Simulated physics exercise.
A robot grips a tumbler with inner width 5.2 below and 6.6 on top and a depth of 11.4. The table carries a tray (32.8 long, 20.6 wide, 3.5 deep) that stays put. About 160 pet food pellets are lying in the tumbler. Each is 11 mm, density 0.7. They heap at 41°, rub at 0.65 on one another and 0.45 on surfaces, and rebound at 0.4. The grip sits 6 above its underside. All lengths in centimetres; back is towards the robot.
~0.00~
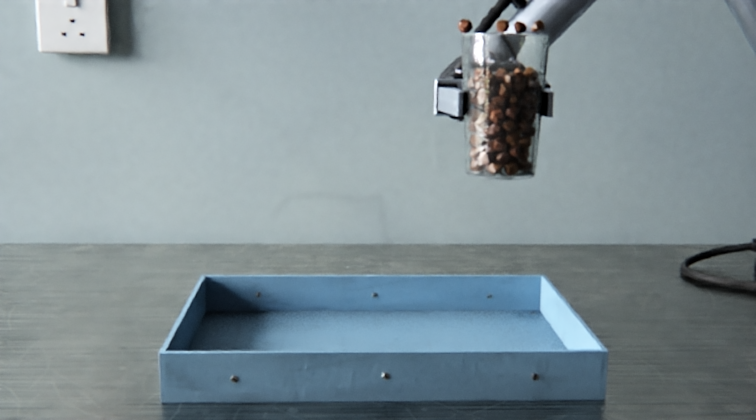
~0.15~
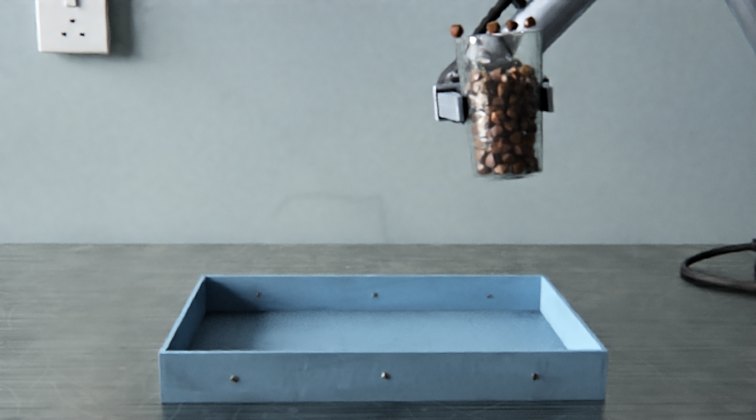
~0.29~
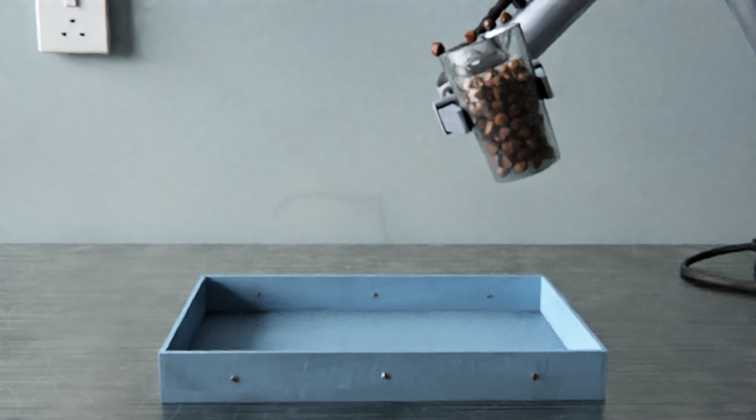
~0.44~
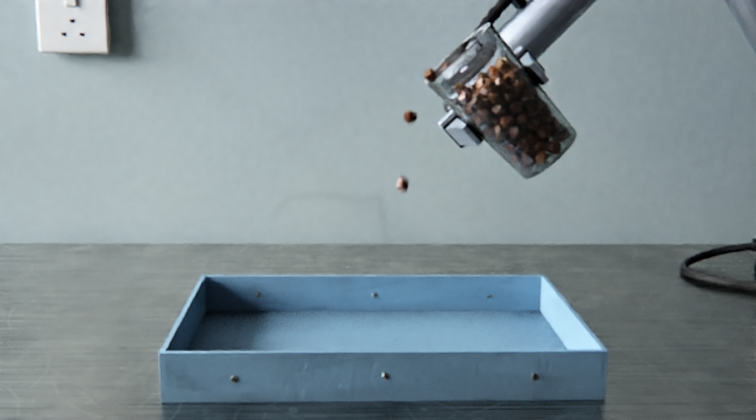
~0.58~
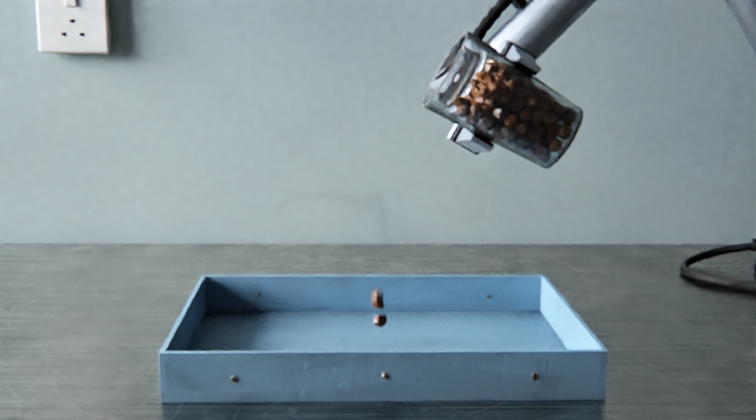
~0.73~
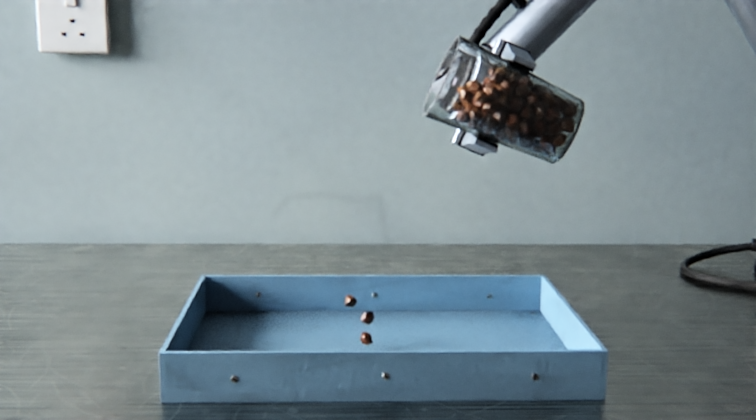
A metallic robotic arm at the upper right grips a clear glass tumbler filled with brown pellets, seen from the front in a fixed view. Below it, a shallow blue tray sits on a dark grey table before a pale grey-green wall with a white socket. The arm steadily tilts the tumbler leftward, and a few pellets drop and land in the tray while most stay inside.
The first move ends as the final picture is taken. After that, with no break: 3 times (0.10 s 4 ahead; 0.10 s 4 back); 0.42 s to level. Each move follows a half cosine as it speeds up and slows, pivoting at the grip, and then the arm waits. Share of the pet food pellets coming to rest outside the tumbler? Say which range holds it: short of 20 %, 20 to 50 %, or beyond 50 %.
The range 20 to 50 % holds it.
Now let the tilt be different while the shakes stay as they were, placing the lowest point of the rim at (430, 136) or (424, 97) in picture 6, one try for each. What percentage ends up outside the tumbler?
Close to 70 percent for the first and close to 10 percent for the second.
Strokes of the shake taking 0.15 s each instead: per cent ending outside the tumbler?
About 5 per cent in that case.
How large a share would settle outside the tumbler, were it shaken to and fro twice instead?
I'd expect close to 25 per cent then.
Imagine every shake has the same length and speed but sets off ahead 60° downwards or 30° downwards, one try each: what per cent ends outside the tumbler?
First try some 5 %, second try some 10 %.
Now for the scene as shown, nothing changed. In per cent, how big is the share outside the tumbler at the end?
Some 30 per cent.
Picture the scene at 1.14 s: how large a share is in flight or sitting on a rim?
5 per cent.
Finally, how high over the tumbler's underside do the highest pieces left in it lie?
I'd say close to 8.0 cm.
By 1.14 s, tilted 67° forward, highest piece 23 above the table; 125 in the tumbler, 23 in the tray, 8 in flight or on a rim.
By 1.55 s, tilted 32° forward, highest piece 25 above the table; 111 in the tumbler, 44 in the tray, 1 in flight or on a rim.
By 1.95 s, level, highest piece 24 above the table; 111 in the tumbler, 45 in the tray.
By 3.00 s, level, highest piece 24 above the table; 111 in the tumbler, 45 in the tray.
Final count, 111 in the tumbler, 45 in the tray. That is 29 % outside the tumbler.
